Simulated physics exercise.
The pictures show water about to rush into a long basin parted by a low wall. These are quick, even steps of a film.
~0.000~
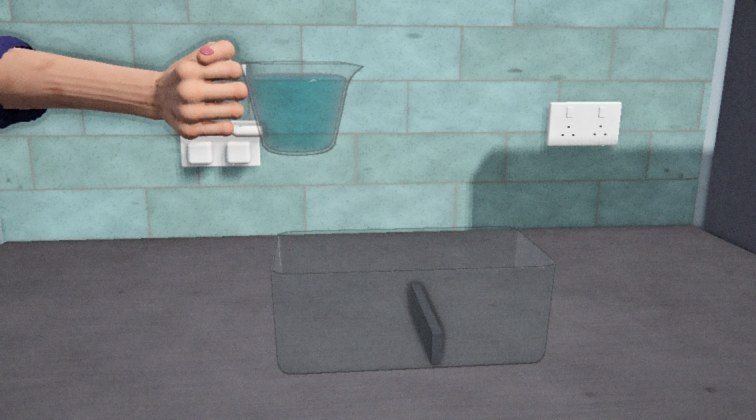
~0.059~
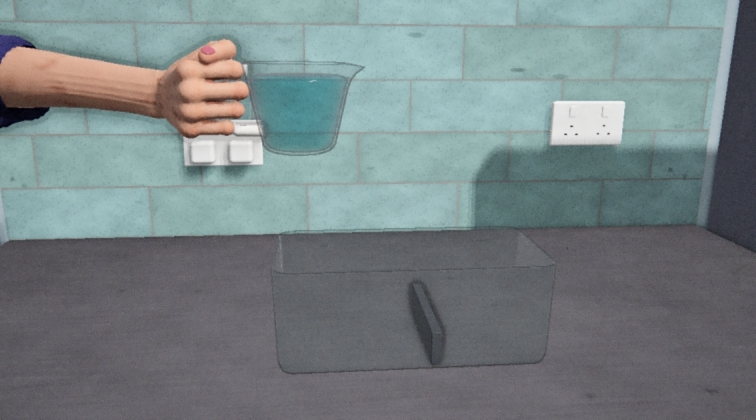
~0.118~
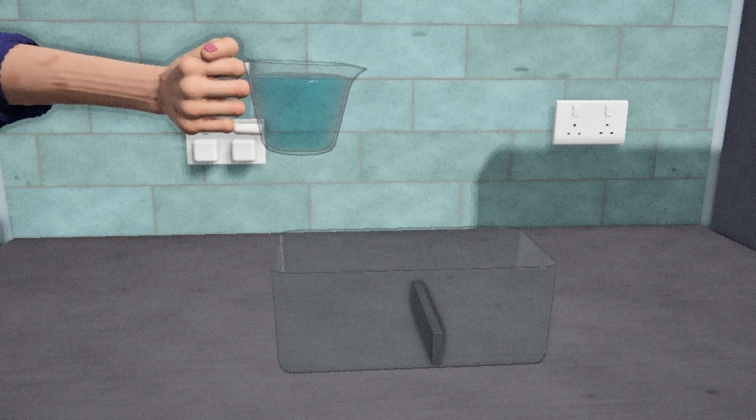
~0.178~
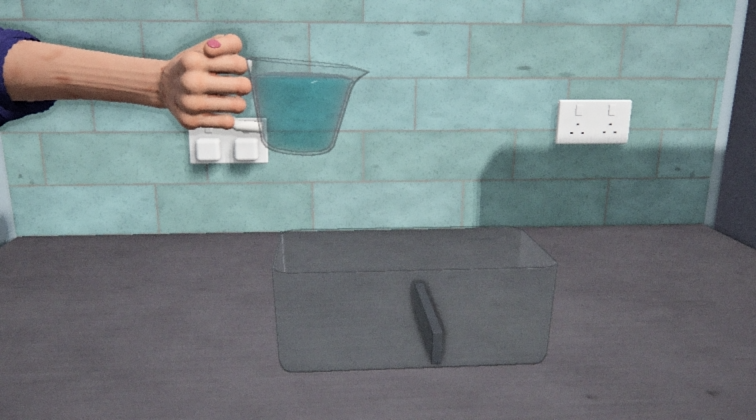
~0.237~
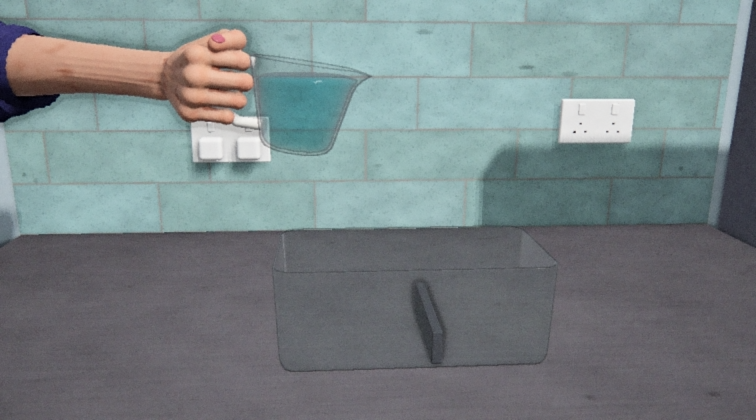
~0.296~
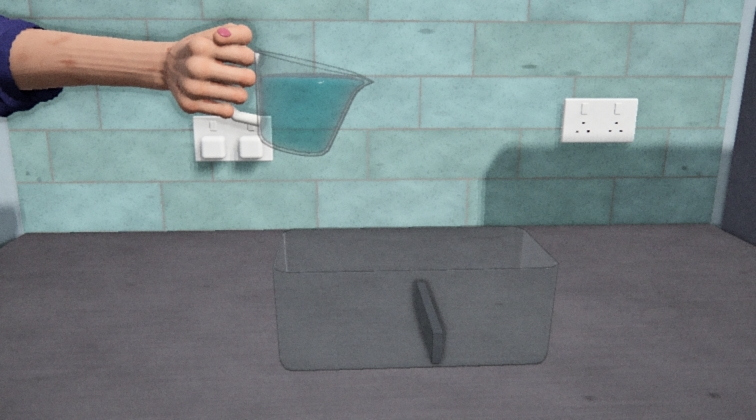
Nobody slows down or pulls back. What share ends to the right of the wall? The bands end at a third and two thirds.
The share right of the wall is from a third to two thirds.
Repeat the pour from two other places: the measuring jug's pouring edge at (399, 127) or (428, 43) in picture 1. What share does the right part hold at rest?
The first gives 70 %, the second 90 %.
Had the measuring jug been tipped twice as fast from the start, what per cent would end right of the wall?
Close to 25 per cent.
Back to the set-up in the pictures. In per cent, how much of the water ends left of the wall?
Roughly 55 in a hundred.
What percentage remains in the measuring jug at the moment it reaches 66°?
Close to 60 per cent.
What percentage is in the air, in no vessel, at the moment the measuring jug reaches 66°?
About 25 per cent.
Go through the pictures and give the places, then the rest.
In the first picture, it leans 0°; its right rim is at (364, 65); the water meets the walls at (248, 76) and (348, 77); the long basin's rim runs from (274, 253) to (535, 246); the wall's top is at (425, 307).
In the second picture, it leans 1°; its right rim is at (366, 66); the water meets the walls at (249, 76) and (350, 77).
In the third picture, it leans 2°; its right rim is at (367, 67); the water meets the walls at (250, 75) and (351, 78).
In the fourth picture, it leans 5°; its right rim is at (370, 71); the water meets the walls at (253, 76) and (353, 78).
In the fifth picture, it leans 8°; its right rim is at (372, 75); the water meets the walls at (257, 75) and (358, 78).
In the sixth picture, it leans 13°; its right rim is at (375, 81); the water meets the walls at (260, 77) and (364, 80).
A moment on, the measuring jug is tipped part way and 60 per cent is still to pour, 4 is left of the wall and 10 right of it.
Next, the measuring jug is tipped right over and 7 per cent is still to pour, 41 is left of the wall and 40 right of it.
Then the measuring jug is tipped right over and 0 per cent is still to pour, 57 is left of the wall and 42 right of it.
Later the measuring jug is tipped right over and 0 per cent is still to pour, 57 is left of the wall and 42 right of it.
Finally, 57 per cent lies left of the wall, 42 right of it and 1 outside.
